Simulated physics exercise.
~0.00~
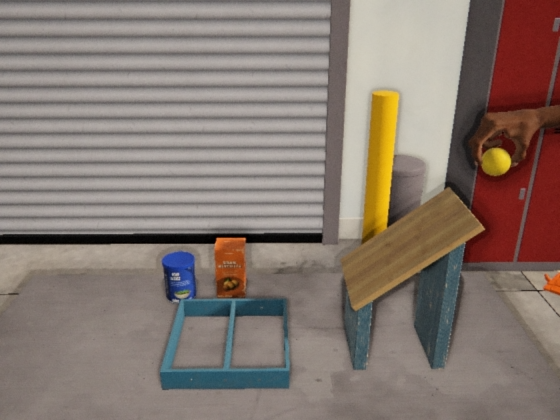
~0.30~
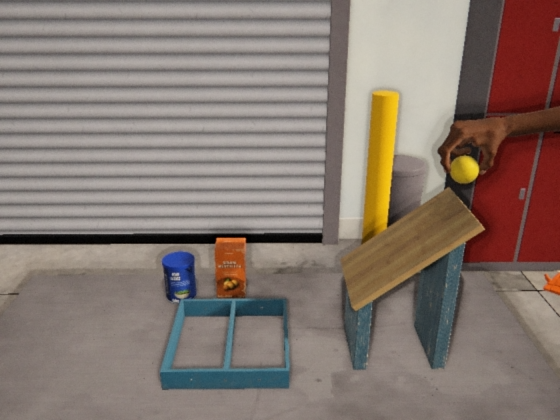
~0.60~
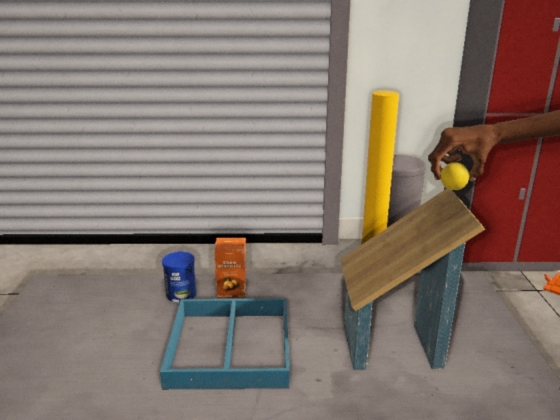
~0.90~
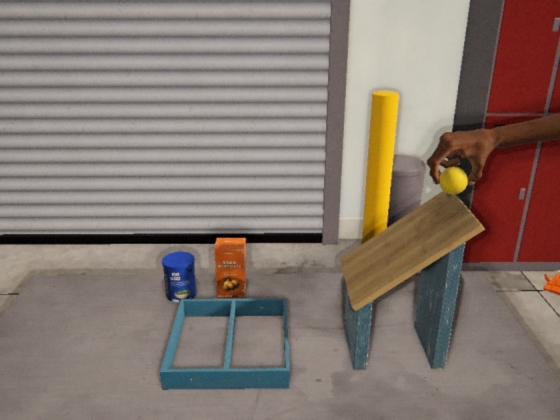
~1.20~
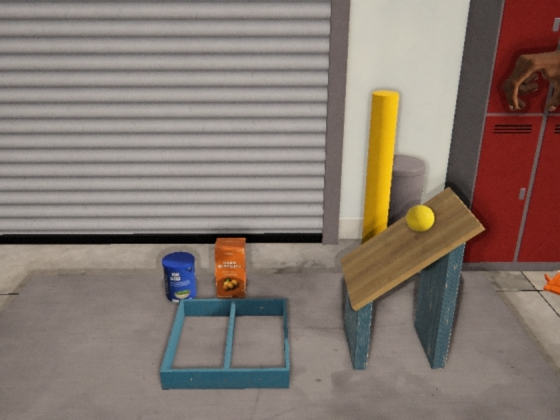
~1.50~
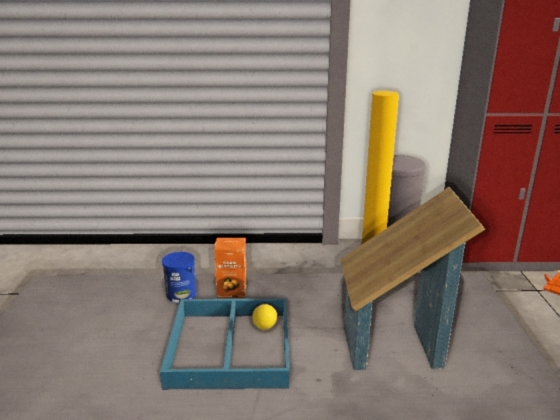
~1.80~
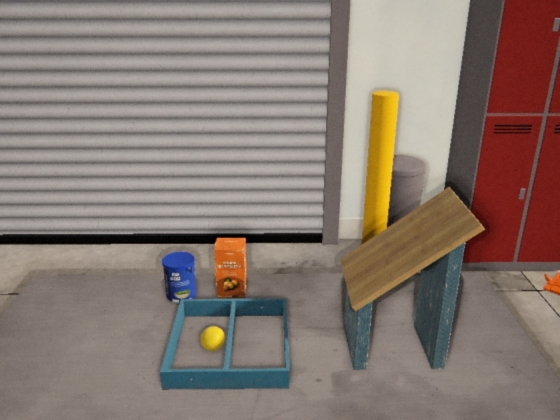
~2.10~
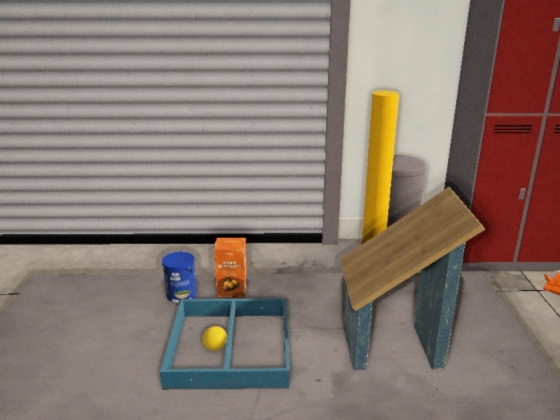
Hand releasing a yellow lemon onto a sloping wooden board, the lemon travelling left and settling in the tray's farther bay.
